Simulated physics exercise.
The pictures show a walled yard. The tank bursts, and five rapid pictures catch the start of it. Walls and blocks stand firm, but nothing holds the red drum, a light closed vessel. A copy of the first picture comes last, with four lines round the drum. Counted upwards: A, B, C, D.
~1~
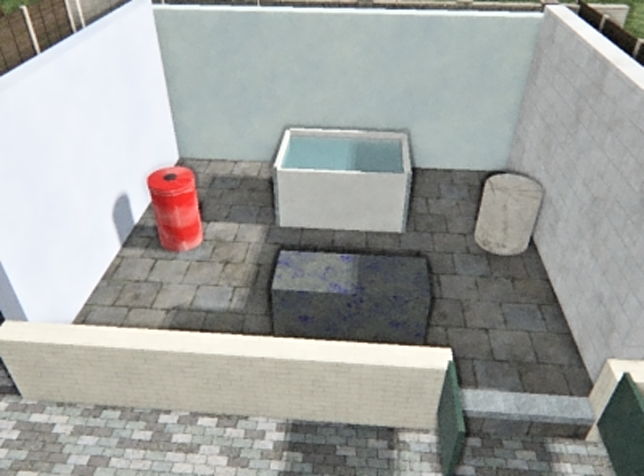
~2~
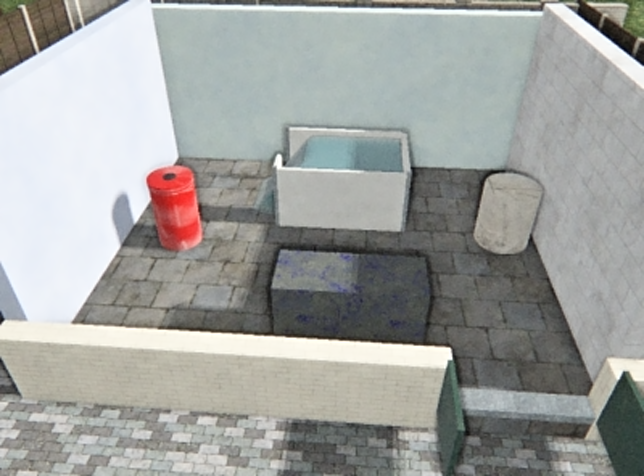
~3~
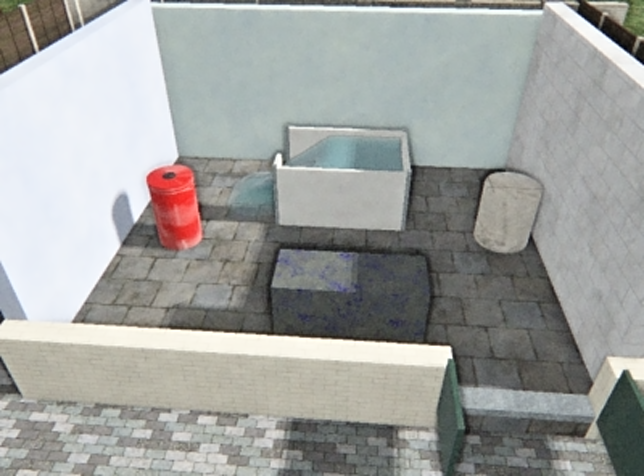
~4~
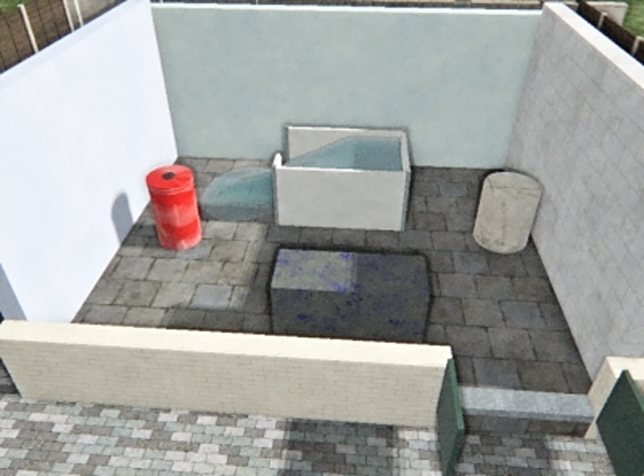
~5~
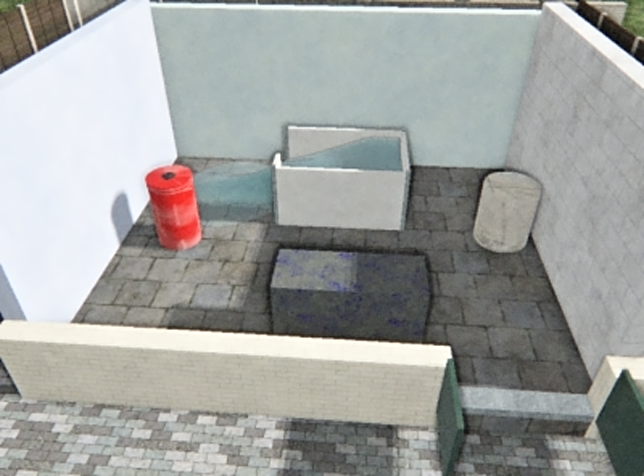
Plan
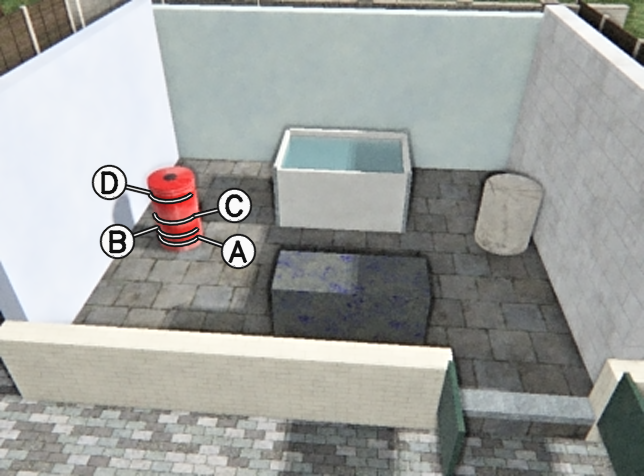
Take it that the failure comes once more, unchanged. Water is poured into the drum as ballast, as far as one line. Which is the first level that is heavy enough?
Choose C.
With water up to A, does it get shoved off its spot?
Yes, that goes wrong.
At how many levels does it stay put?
Two.
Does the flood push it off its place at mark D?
No, not at all.
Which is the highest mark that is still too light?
That is mark B.
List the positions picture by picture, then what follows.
Lid of the red drum at (170, 177); tank full, its middle at (344, 155); open gate at (527, 358), in the first frame.
In the second frame, 2 % of the ground wet, in view closest to the drum at (259, 203).
In the third frame, 4 % of the ground wet, in view closest to the drum at (236, 206).
In the fourth frame, 7 % of the ground wet, in view closest to the drum at (212, 211).
Lid of the red drum at (168, 176); 11 % of the ground wet, in view closest to the drum at (207, 221), in the fifth frame.
On the marked copy, A at (174, 244); B at (172, 236); C at (169, 223); D at (165, 201); from the bottom up A, B, C, D.
For mark A, it is pushed about twice its own width away.
For mark B, it is pushed about its own width away.
For mark C, it does not move.
For mark D, it does not move.
